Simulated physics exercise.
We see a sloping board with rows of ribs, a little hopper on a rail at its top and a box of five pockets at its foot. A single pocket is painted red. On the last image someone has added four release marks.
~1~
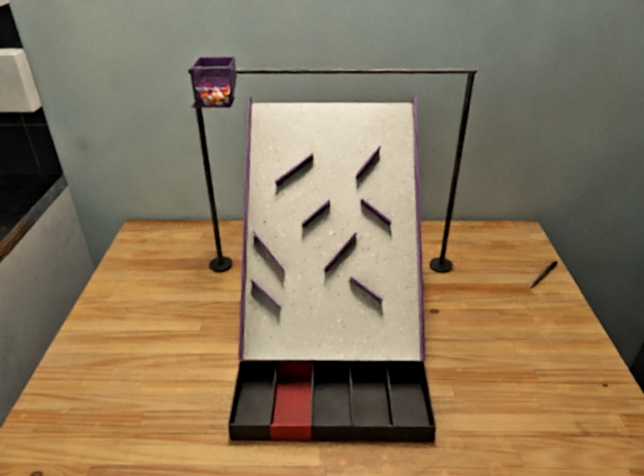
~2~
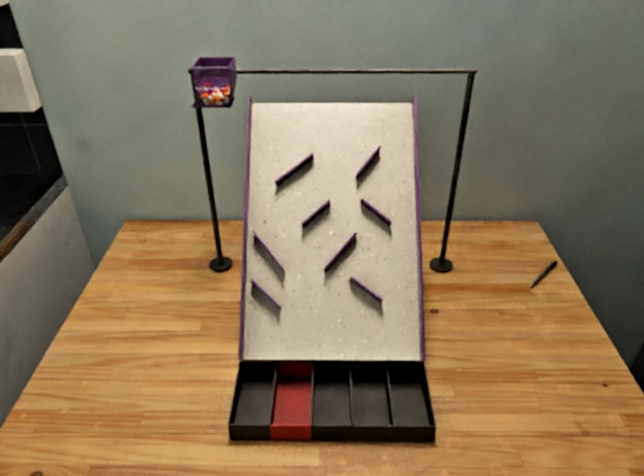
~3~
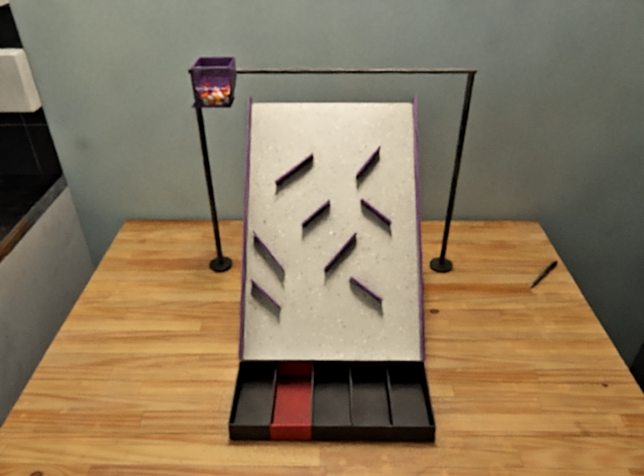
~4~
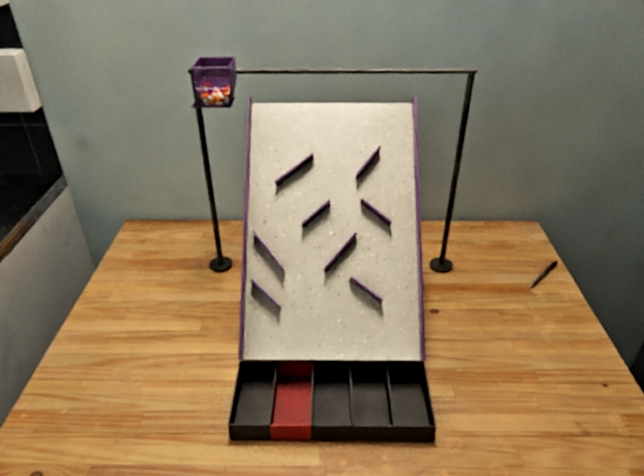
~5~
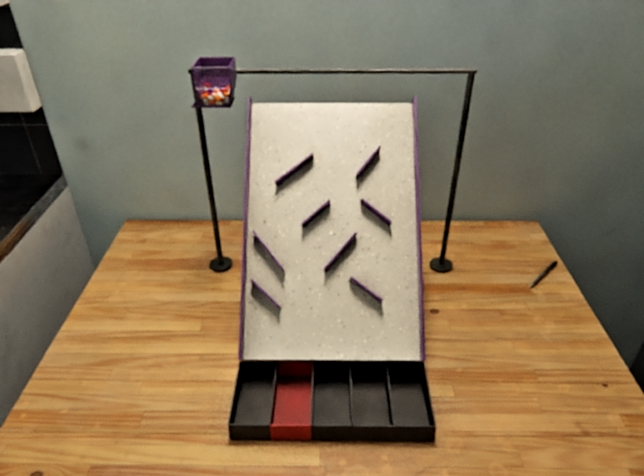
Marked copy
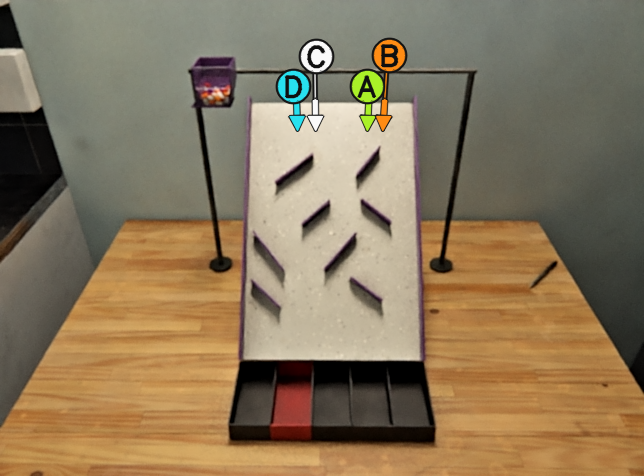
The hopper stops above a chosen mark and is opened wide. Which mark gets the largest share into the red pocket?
A works best here.
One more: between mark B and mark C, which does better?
C it is.
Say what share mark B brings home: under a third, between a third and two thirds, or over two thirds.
It is under a third.
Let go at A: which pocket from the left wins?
It is the second one.
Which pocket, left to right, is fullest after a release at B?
The fifth.
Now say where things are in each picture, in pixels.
The first frame shows hopper (217, 96), jelly beans, door shut.
The second frame shows ribs (275, 182) to (313, 153), (357, 174) to (380, 146), (302, 224) to (330, 200).
The third frame shows ribs (361, 199) to (392, 222), (253, 231) to (283, 270), (325, 269) to (356, 233).
The fourth frame shows ribs (251, 280) to (279, 307), (351, 277) to (383, 301).
The fifth frame shows red pocket (291, 431), number 2 of 5 from the left.
On the marked copy, mark A meets the board at (367, 125); mark B meets the board at (383, 125); mark C meets the board at (315, 125); mark D meets the board at (297, 125).
If A is chosen, roughly half in the red pocket, roughly a third in other pockets, about a tenth outside the box.
If B is chosen, roughly a quarter in the red pocket, roughly two thirds in other pockets, about a tenth outside the box.
If C is chosen, roughly a third in the red pocket, roughly half in other pockets, about a tenth held on the board.
If D is chosen, about a tenth in the red pocket, the larger part in other pockets, about a tenth held on the board.
